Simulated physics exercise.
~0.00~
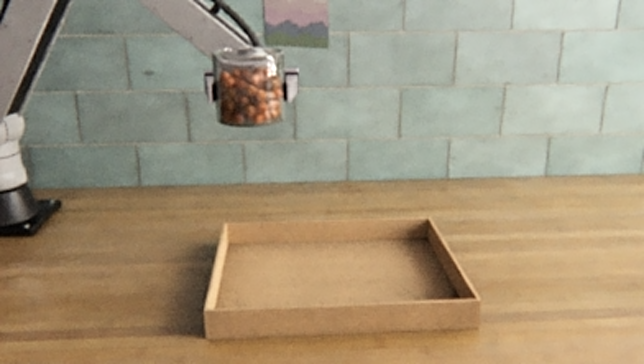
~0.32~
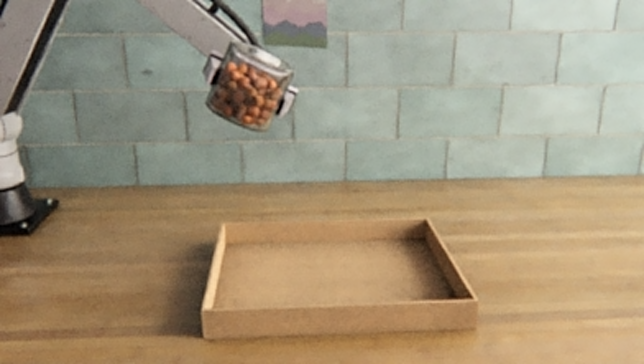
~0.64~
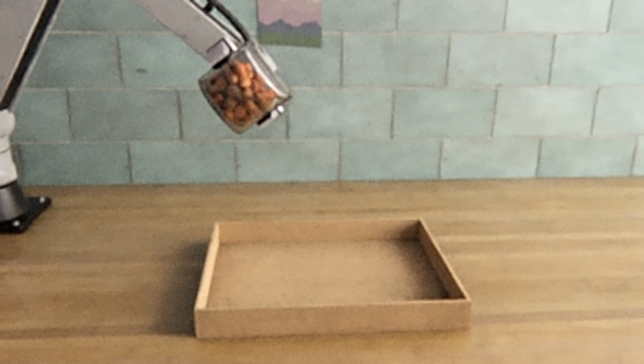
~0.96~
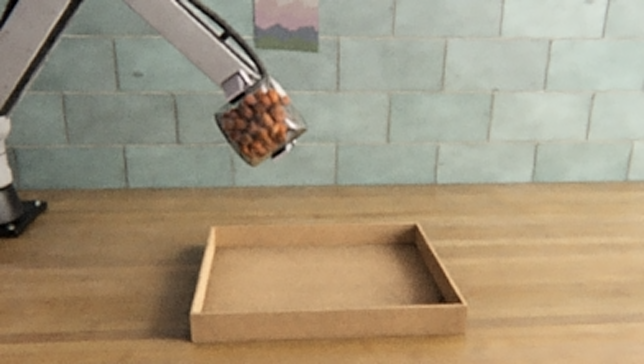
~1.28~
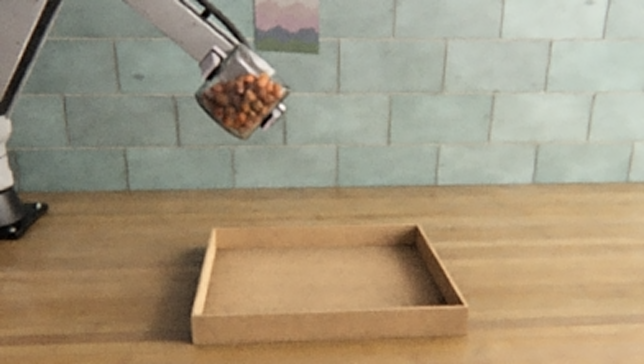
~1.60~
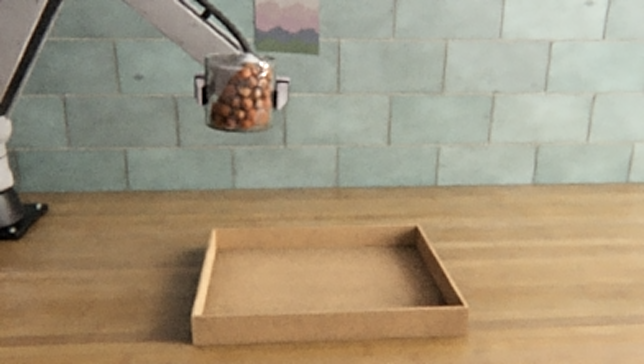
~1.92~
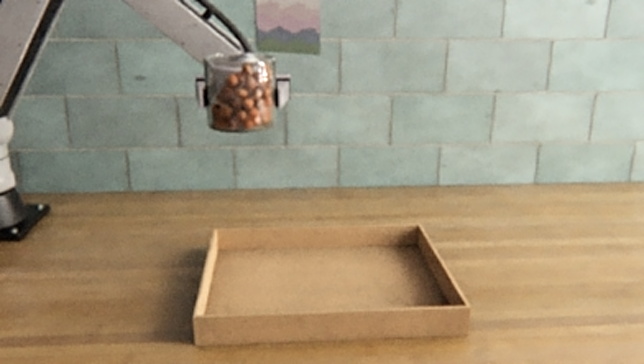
At the start, a robot arm holds a clear cup of hazelnuts upright above an empty, shallow wooden tray on a wooden table, with a pale green tiled wall behind. The arm leans the cup toward the right, tipping it further as the nuts shift inside. It then lowers the steeply tilted cup slightly toward the tray, but no nuts fall out. Next, the arm lifts the cup back up and turns it upright again. At the end, the cup hangs still and level, with the hazelnuts still inside and the tray below empty.
